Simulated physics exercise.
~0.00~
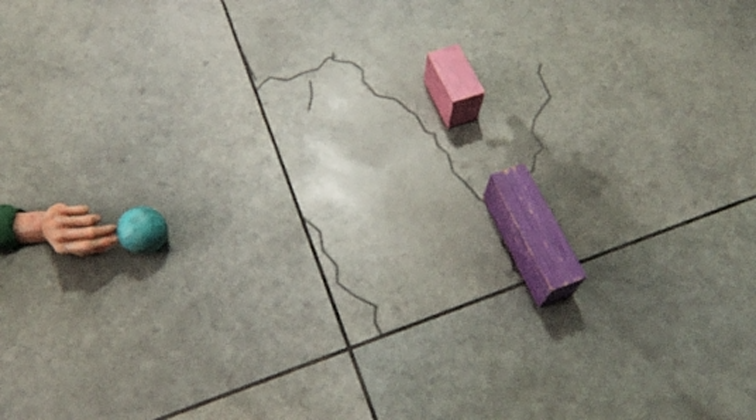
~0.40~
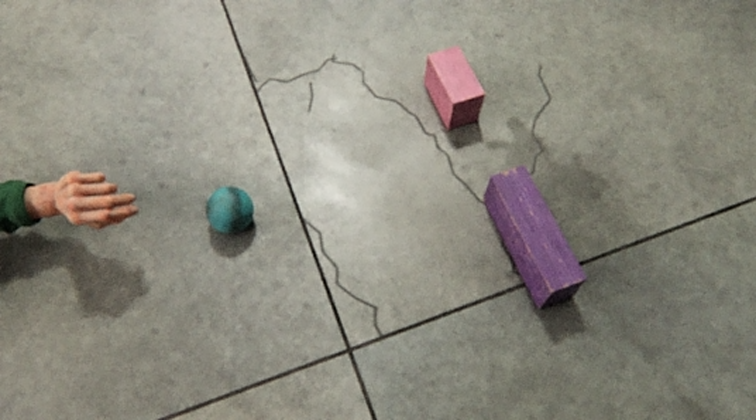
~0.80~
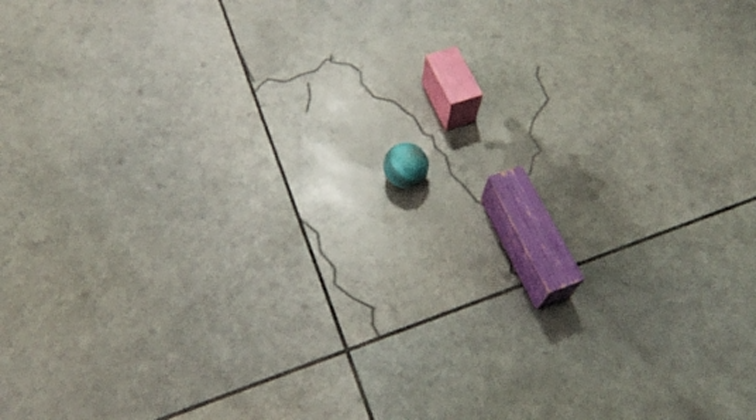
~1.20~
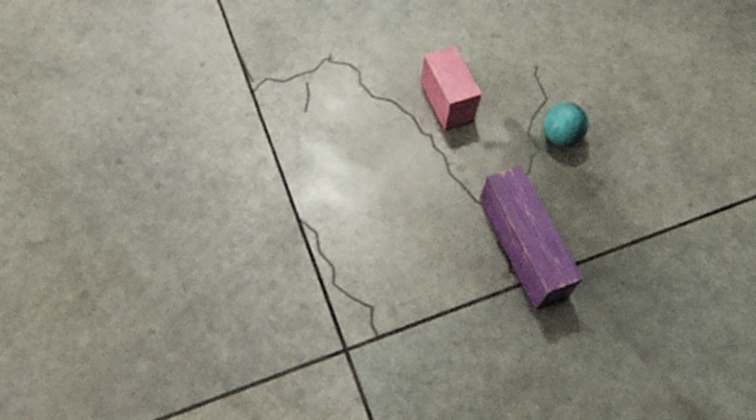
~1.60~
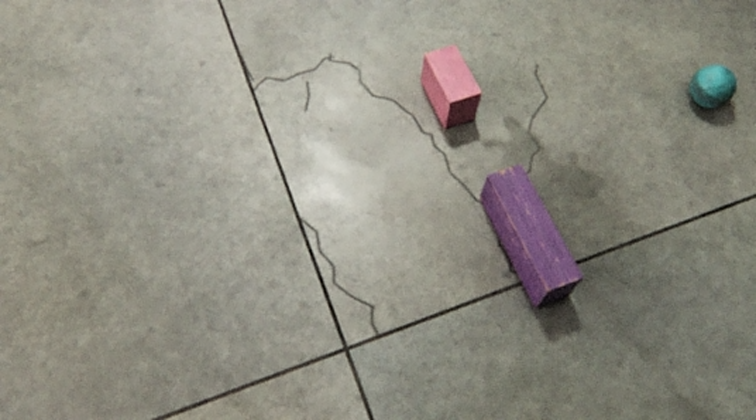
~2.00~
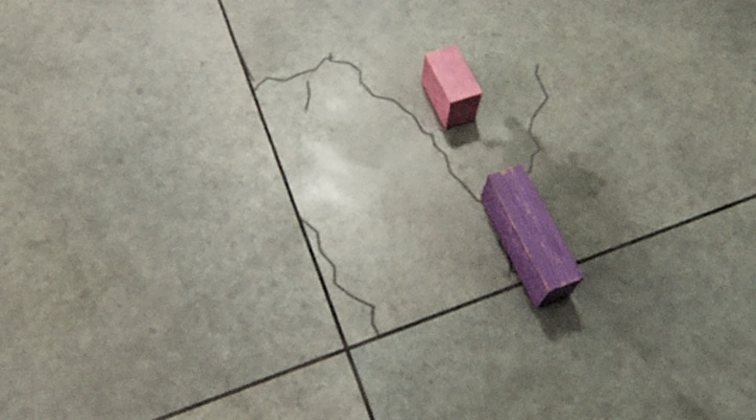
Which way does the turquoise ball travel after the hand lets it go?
The turquoise ball rolls to the right, drifting somewhat upward in the view as it goes.
